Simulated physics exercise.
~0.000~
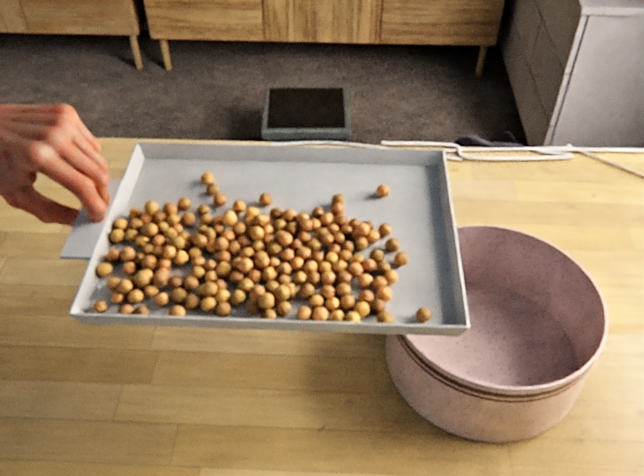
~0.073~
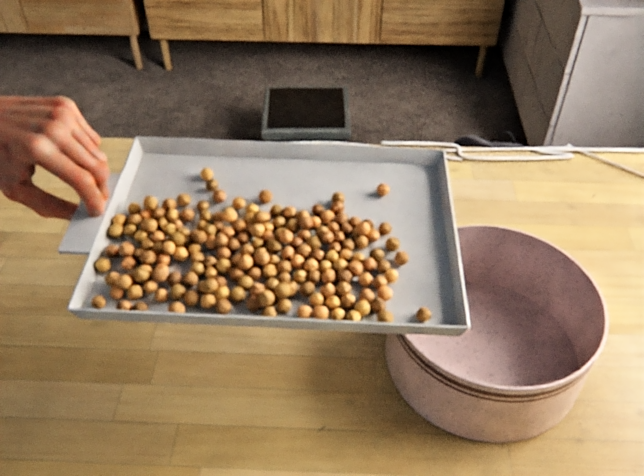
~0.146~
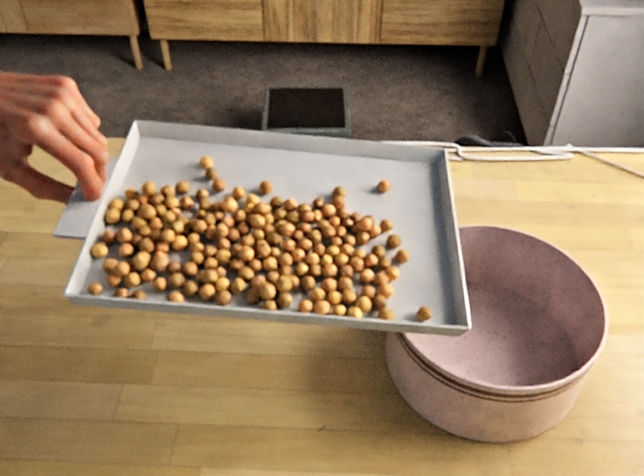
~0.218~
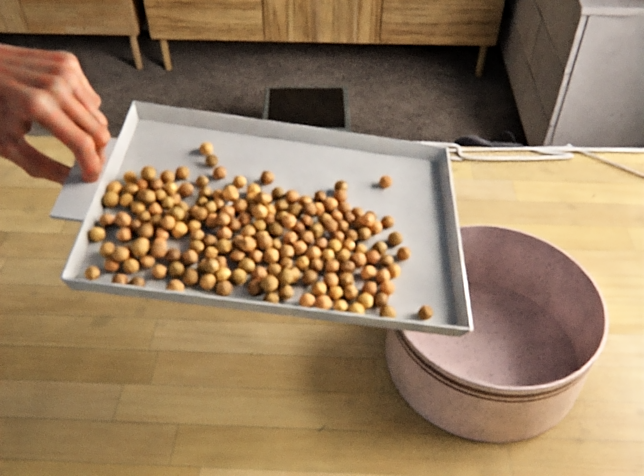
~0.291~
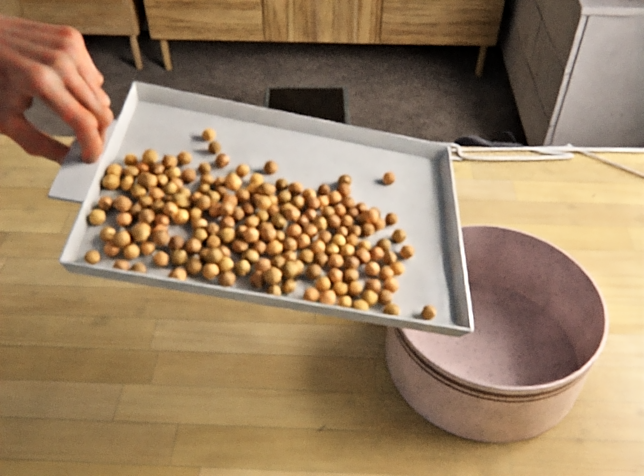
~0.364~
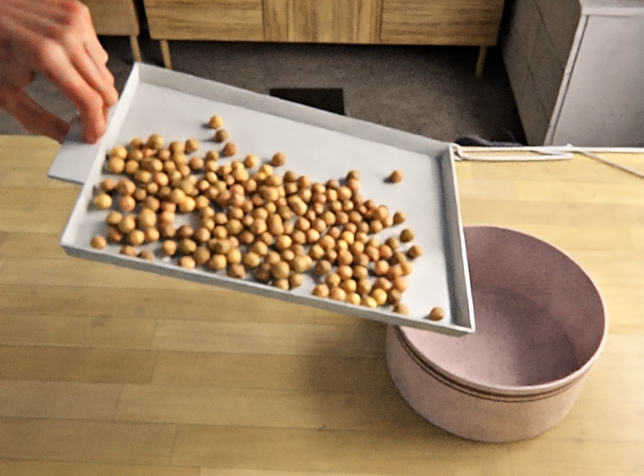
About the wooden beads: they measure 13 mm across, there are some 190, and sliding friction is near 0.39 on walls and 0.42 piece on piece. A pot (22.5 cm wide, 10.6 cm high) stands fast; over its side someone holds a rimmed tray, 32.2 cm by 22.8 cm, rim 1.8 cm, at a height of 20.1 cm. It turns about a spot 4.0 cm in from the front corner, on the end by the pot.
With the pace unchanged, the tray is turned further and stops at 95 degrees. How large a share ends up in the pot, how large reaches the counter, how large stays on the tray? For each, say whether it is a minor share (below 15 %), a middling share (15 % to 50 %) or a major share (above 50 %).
My prediction: Pot: More than half. Counter: A moderate amount. Tray: Little.
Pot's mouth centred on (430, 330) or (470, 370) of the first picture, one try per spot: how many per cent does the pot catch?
I'd say close to 60 percent for the first spot and 75 percent for the second.
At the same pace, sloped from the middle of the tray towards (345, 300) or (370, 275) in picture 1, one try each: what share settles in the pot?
I'd put it at about 0 per cent for the first tilt and about 30 per cent for the second.
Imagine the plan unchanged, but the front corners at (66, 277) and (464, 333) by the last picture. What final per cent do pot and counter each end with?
You'd end with pot at 0 and counter at 100.
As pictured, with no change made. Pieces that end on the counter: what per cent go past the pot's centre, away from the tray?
70 per cent.
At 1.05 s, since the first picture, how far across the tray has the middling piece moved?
By then it sits near 11 cm from where it began.
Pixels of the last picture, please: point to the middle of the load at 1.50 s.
Roughly (465, 223).
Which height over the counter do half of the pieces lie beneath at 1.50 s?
Median height: Approx. 26 cm.
After 1.05 s, tilt 54 degrees; the tray holds 95 %, the pot 0 %.
After 1.50 s, tilt 78 degrees; the tray holds 90 %, the pot 5 %.
After 2.03 s, tilt 95 degrees; the tray holds 0 %, the pot 70 %.
At rest (3.2 s), pot 70 %, counter 30 %, tray 0 %.
